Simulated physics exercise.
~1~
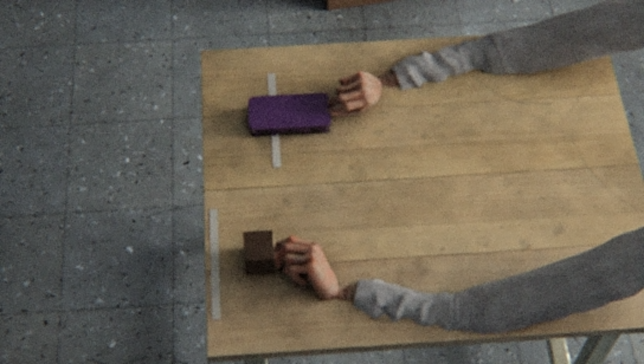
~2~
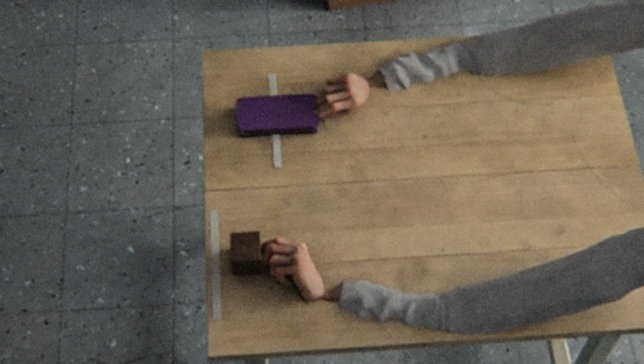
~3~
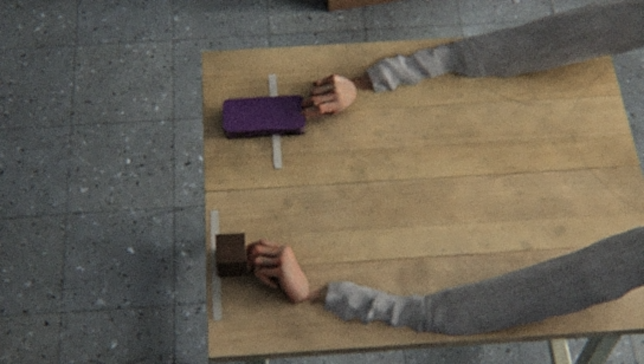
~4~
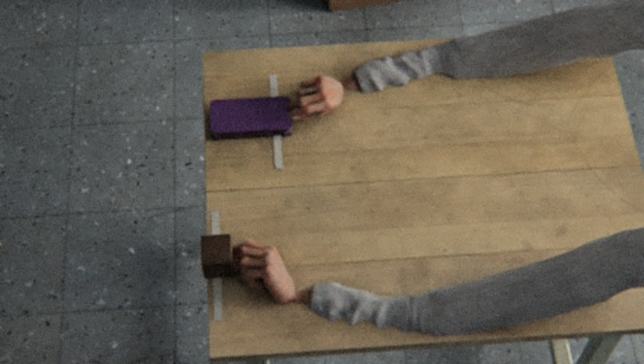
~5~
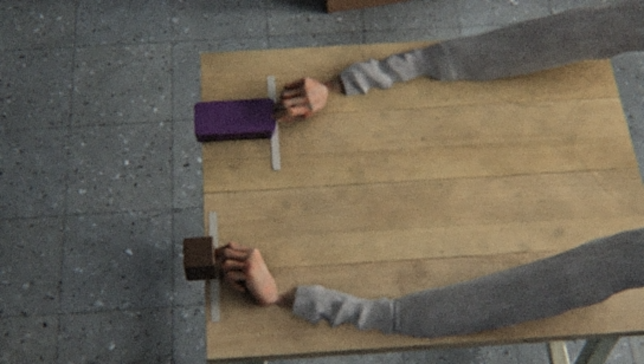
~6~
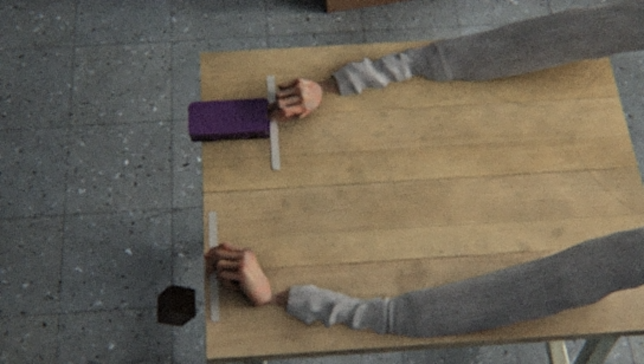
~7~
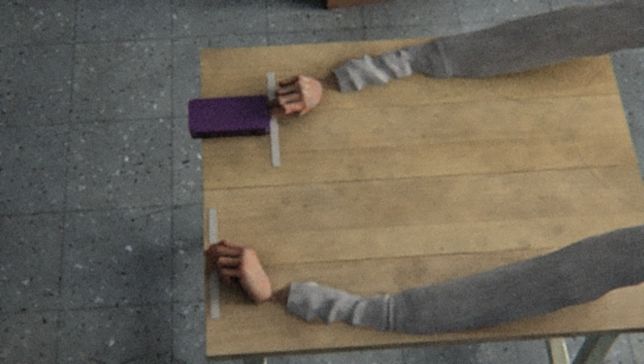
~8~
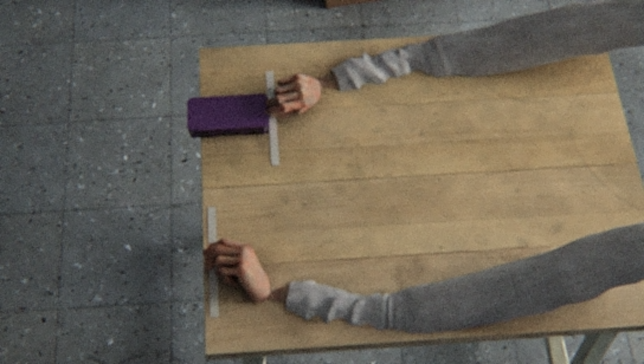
Two grey-sleeved arms reach in from the right across a pale wooden table, seen from above by a slightly swaying camera, with a speckled grey tiled floor around it. The upper hand is at a purple case lying over a strip of tape, while the lower hand is at a small brown block to the right of another strip near the left edge. Both hands push steadily left. The block crosses its tape, slides past the edge, then tips and drops out of sight. The case stops slightly overhanging the edge and stays on the table, both hands now still.
